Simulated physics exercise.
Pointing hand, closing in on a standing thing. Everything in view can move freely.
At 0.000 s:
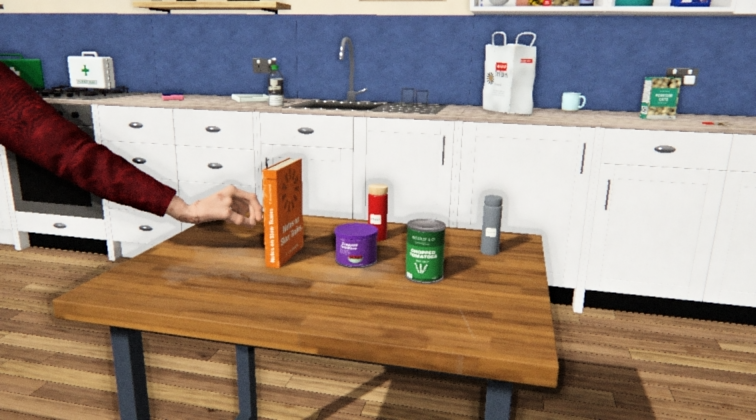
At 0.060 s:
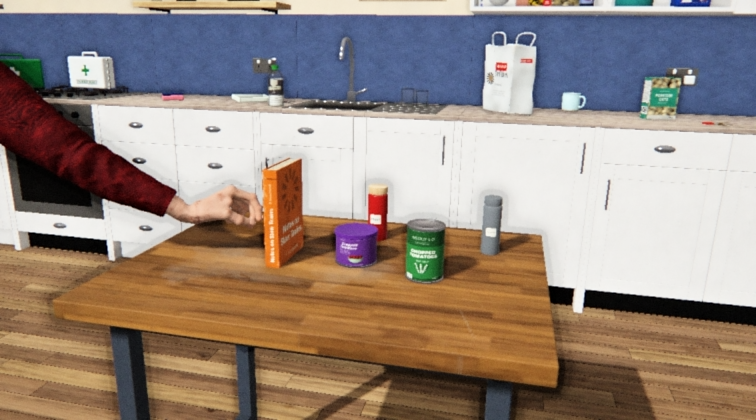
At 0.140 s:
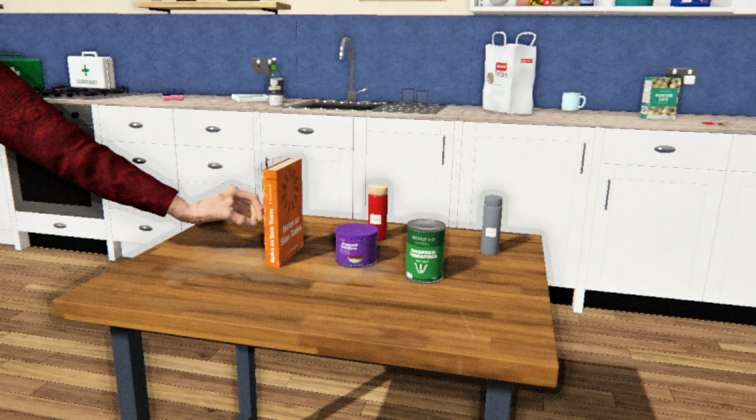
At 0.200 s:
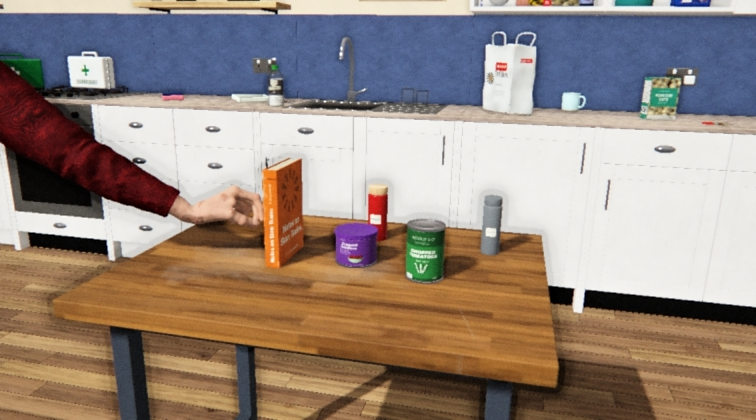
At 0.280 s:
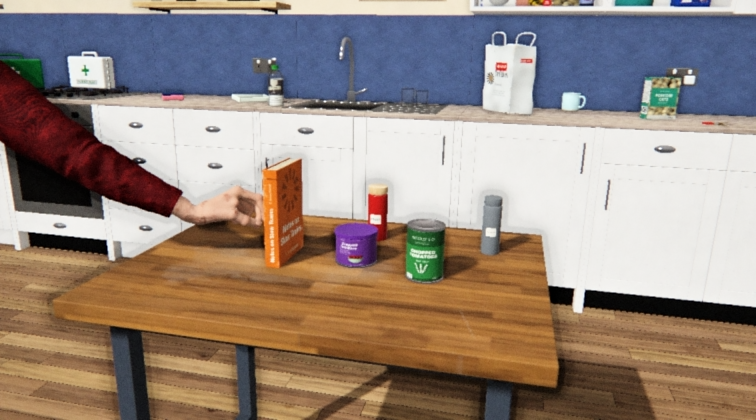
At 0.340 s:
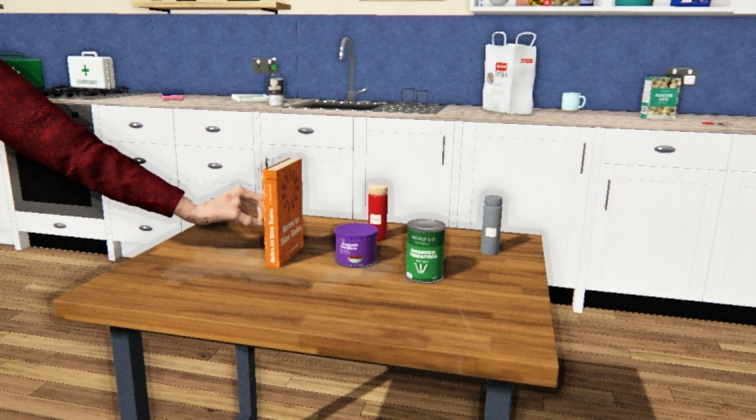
A hand on a red-sleeved arm, reaching in from the left, shifts very slightly beside an upright orange book on a wooden table, while the book, purple tub, green can, and red and grey containers stay still.
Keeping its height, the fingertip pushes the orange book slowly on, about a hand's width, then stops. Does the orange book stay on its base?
No.
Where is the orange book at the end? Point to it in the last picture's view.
Looks like it settles somewhere around (338, 233).
After 0.94 s, orange book tipped 15° from how it was near (298, 212).
After 1.24 s, orange book tipped 67° from how it was near (330, 227).
After 2.04 s, orange book tipped 58° from how it was near (334, 232).
At rest (3.0 s), tipped over on the table, orange book. Seen from the same camera at the end, orange book near (338, 233).
